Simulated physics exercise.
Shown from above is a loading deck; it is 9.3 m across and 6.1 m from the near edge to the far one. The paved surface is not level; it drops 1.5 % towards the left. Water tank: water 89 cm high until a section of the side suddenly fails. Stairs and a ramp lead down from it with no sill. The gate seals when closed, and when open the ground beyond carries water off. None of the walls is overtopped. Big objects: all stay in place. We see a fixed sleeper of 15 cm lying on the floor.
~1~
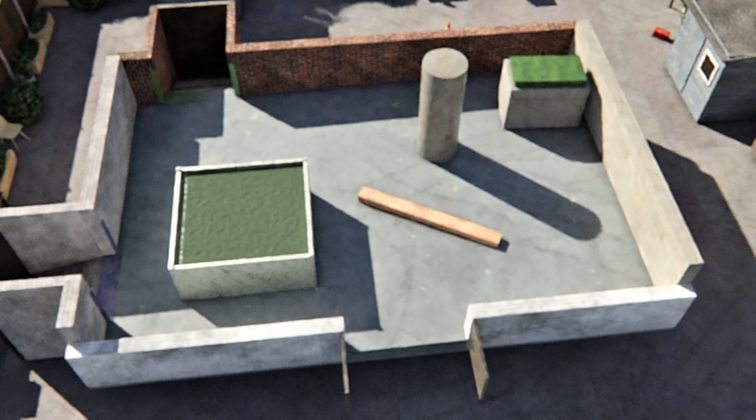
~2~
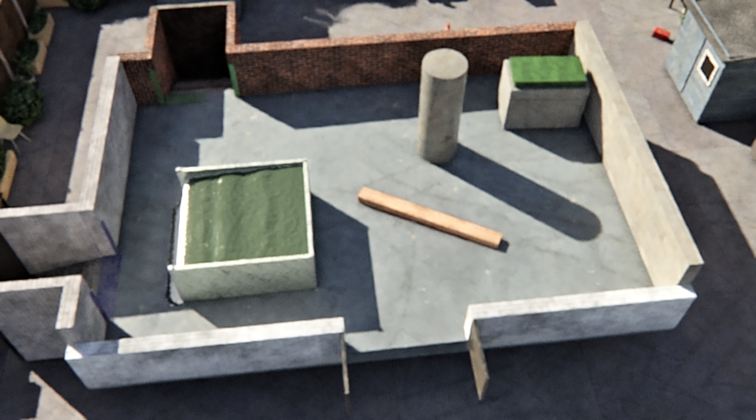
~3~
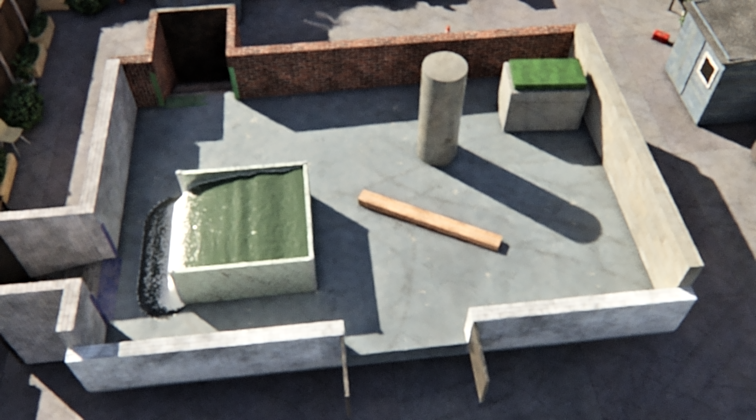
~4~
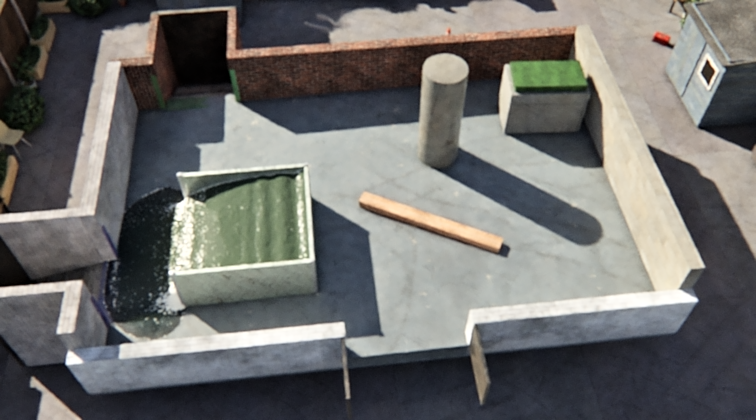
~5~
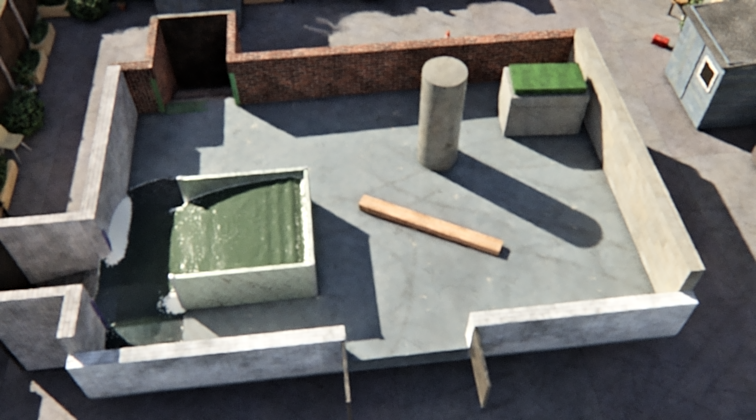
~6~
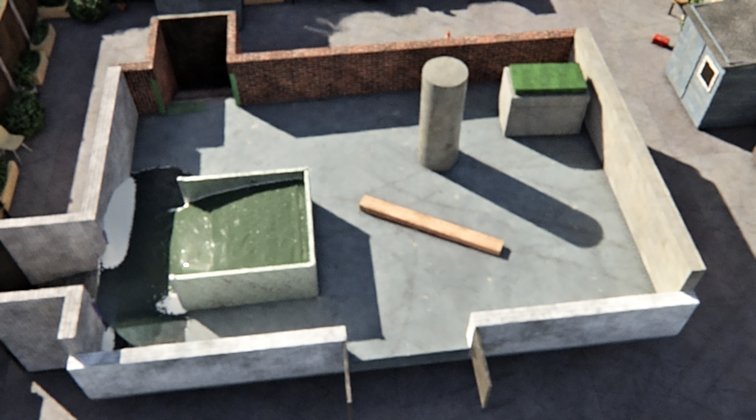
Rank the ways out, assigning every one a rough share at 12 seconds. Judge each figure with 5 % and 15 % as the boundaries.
Gate opening less than 5 %, flight of stairs down (marked green) over 15 %, ramp down (marked blue) over 15 %.
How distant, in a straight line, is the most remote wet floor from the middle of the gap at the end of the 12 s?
That comes to near 8.6 m out.
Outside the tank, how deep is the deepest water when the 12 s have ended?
Around 6 centimetres.
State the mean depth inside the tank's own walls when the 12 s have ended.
Mean depth: Some 1 cm.
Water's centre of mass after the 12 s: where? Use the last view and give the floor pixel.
Balance point at about (312, 214).
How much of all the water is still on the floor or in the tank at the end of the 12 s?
Close to 28 in a hundred remains.
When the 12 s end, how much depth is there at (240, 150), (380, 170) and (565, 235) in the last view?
Depths in turn: Roughly 2, 2 and 2 centimetres.
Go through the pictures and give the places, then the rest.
Still water, 89 cm deep, in the water tank at (243, 213), in the first frame.
The front is at (180, 303), 1.1 m from the gap at (185, 240); 0.5 m2 of floor is under water; 89 cm left at the back of the water tank, in the second frame.
Water pours out at (185, 243) and has run 1.3 m, to (159, 315); deepest outside 50 cm, 89 cm at the water tank's back, in the third frame.
The front is at (144, 334), 1.7 m from the gap at (187, 247); 3.5 m2 of floor is under water; 84 cm left at the back of the water tank, in the fourth frame.
The front is at (109, 351), 2.1 m from the gap at (187, 251); 4.8 m2 of floor is under water; 75 cm left at the back of the water tank, in the fifth frame.
Water pours out at (188, 252) and has run 2.5 m, to (131, 176); deepest outside 102 cm, 76 cm at the water tank's back, in the sixth frame.
A moment later water covers 15 % of the floor and is deepest (60 cm) near (121, 249); gone so far, the gate opening 0 %, the flight of stairs down (marked green) 0 %, the ramp down (marked blue) 14 %.
Soon after water covers 25 % of the floor and is deepest (43 cm) near (138, 119); gone so far, the gate opening 0 %, the flight of stairs down (marked green) 2 %, the ramp down (marked blue) 27 %.
Next water covers 30 % of the floor and is deepest (28 cm) near (105, 366); gone so far, the gate opening 0 %, the flight of stairs down (marked green) 9 %, the ramp down (marked blue) 38 %.
Later on water covers 65 % of the floor and is deepest (10 cm) near (138, 125); gone so far, the gate opening 2 %, the flight of stairs down (marked green) 17 %, the ramp down (marked blue) 47 %.
At the end water covers 80 % of the floor and is deepest (6 cm) near (132, 169); gone so far, the gate opening 2 %, the flight of stairs down (marked green) 20 %, the ramp down (marked blue) 51 %.
